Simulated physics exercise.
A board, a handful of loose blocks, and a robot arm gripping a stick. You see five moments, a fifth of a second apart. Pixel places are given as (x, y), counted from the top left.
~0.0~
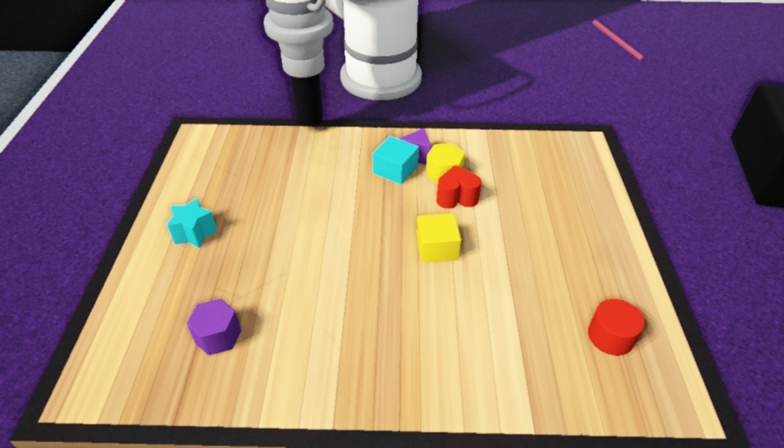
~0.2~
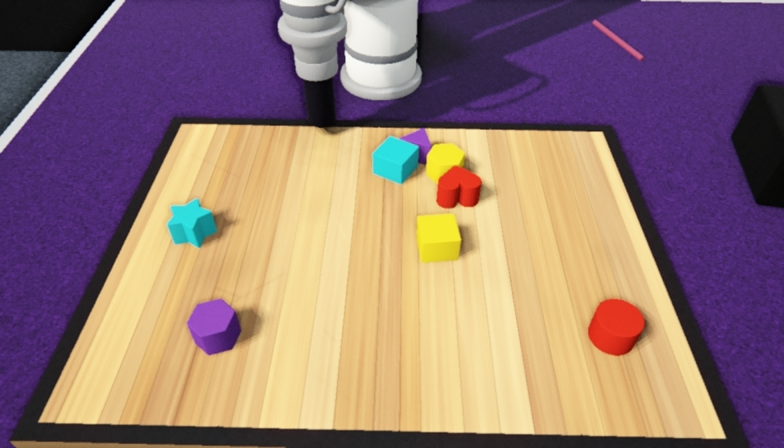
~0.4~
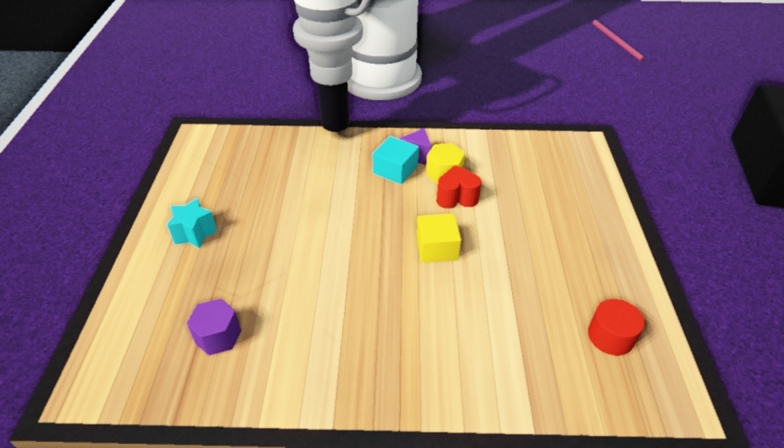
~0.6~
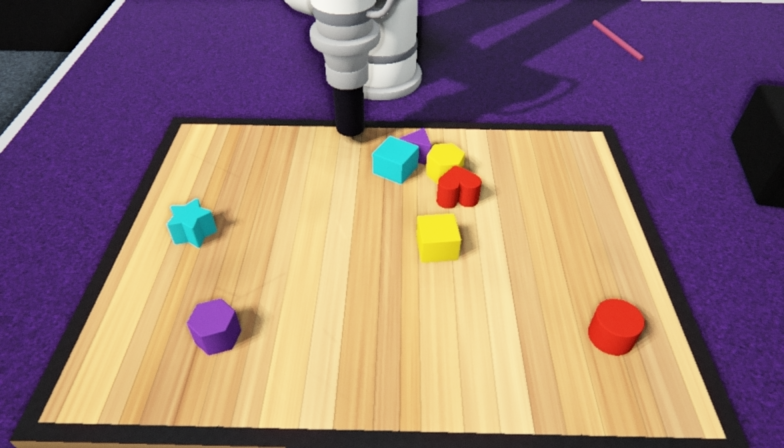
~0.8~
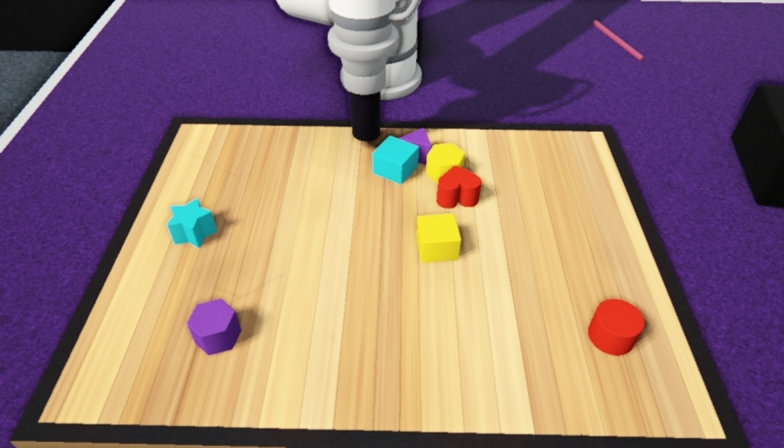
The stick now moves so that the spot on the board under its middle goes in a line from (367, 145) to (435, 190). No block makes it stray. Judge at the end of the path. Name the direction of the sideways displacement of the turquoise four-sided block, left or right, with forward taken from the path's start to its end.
Shifts right.
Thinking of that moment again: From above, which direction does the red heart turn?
From the top: Counterclockwise.
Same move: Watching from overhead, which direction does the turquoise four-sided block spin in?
It swings round clockwise.
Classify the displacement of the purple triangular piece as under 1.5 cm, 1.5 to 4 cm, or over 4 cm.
1.5 to 4 cm.
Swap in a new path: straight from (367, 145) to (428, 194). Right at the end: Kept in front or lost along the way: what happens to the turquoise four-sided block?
Before the stick.
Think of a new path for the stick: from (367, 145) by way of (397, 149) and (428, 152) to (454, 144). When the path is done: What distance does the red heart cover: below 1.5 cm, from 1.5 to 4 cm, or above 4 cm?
It slides not even 1.5 cm.
The first path, step by step. One third of the way, stick (389, 148); turquoise four-sided block (405, 158), turned 20° clockwise; purple triangular piece (422, 137); yellow hexagon (449, 153).
Two thirds of the way, stick (412, 163); turquoise four-sided block (419, 176), turned 50° clockwise; purple triangular piece (430, 141), turned 75° anticlockwise; yellow hexagon (451, 153), turned 15° clockwise; red heart (461, 180), turned 15° anticlockwise.
At the end, stick (436, 179); turquoise four-sided block (427, 192), turned 75° clockwise; purple triangular piece (431, 141), turned 85° anticlockwise; yellow hexagon (457, 154); red heart (467, 183), turned 30° anticlockwise.
